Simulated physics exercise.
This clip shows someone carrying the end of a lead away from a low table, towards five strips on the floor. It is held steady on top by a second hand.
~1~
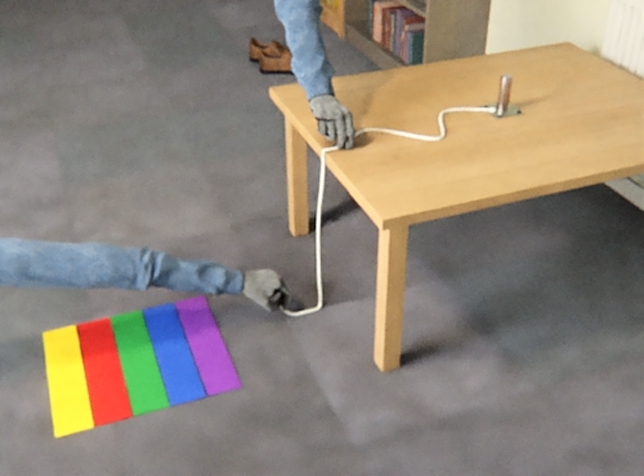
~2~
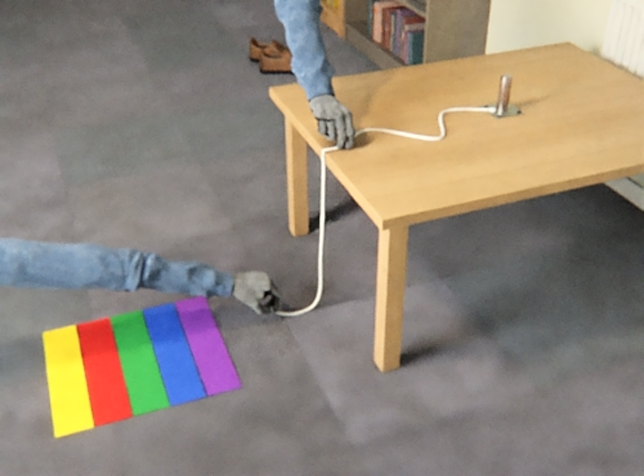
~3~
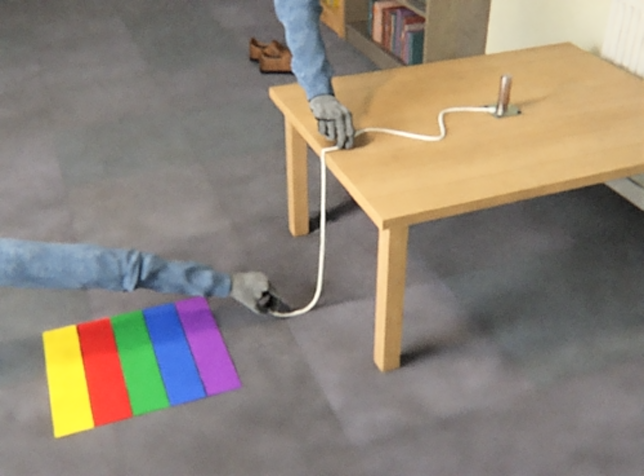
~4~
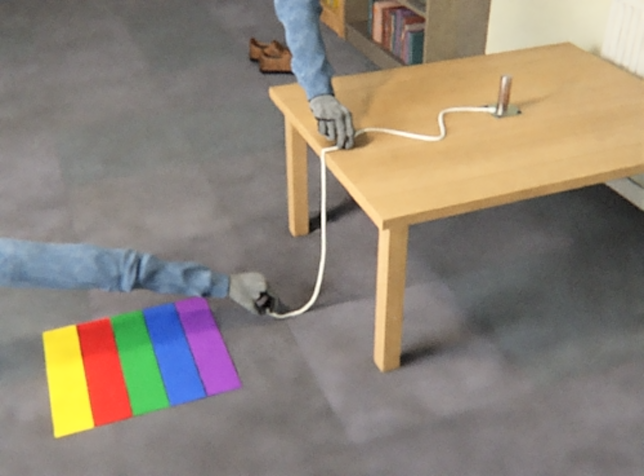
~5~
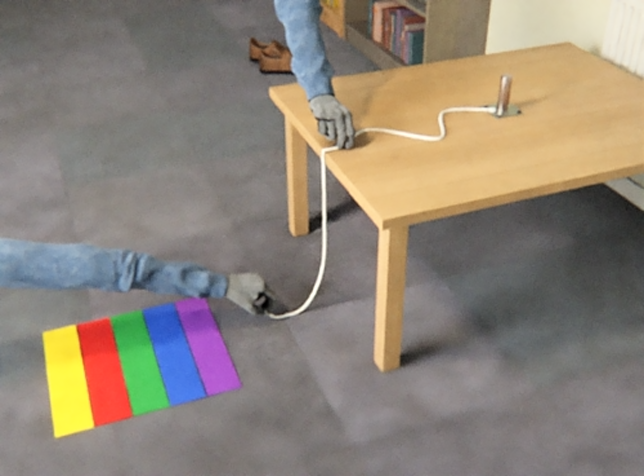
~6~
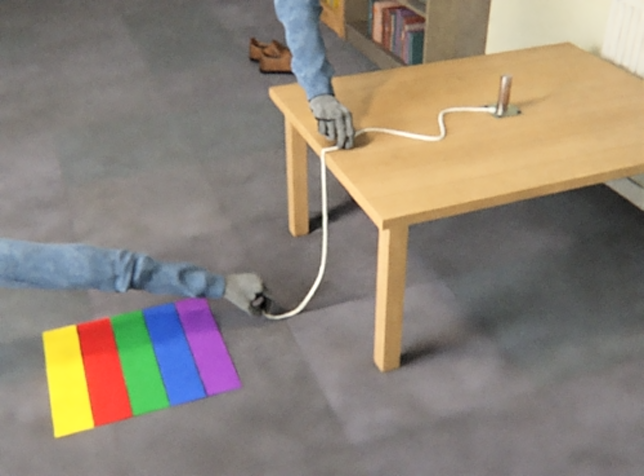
A gloved hand held a white cord at the edge of a low wooden table while another, near the floor, drew its end slightly left, towards five coloured strips.
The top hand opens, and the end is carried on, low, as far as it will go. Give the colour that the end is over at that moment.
The end is over red.
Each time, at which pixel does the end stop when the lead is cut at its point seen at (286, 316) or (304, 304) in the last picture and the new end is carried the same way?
I'd say somewhere near (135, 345) the first time and near (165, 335) the second time.
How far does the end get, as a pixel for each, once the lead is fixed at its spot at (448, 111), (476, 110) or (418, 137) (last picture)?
About (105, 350), (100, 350) and (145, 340).
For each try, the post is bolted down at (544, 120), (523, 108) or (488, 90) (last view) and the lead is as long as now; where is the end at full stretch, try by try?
Roughly (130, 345), (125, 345) and (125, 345), try by try.
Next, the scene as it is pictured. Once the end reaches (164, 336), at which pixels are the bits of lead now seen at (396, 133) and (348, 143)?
The first ends at (358, 144) and the second at (316, 182).
Early on, end near (164, 336); over blue.
Midway, end near (122, 346); over green.
At the end of the slack, end near (96, 352); over red. It halts on the red strip.
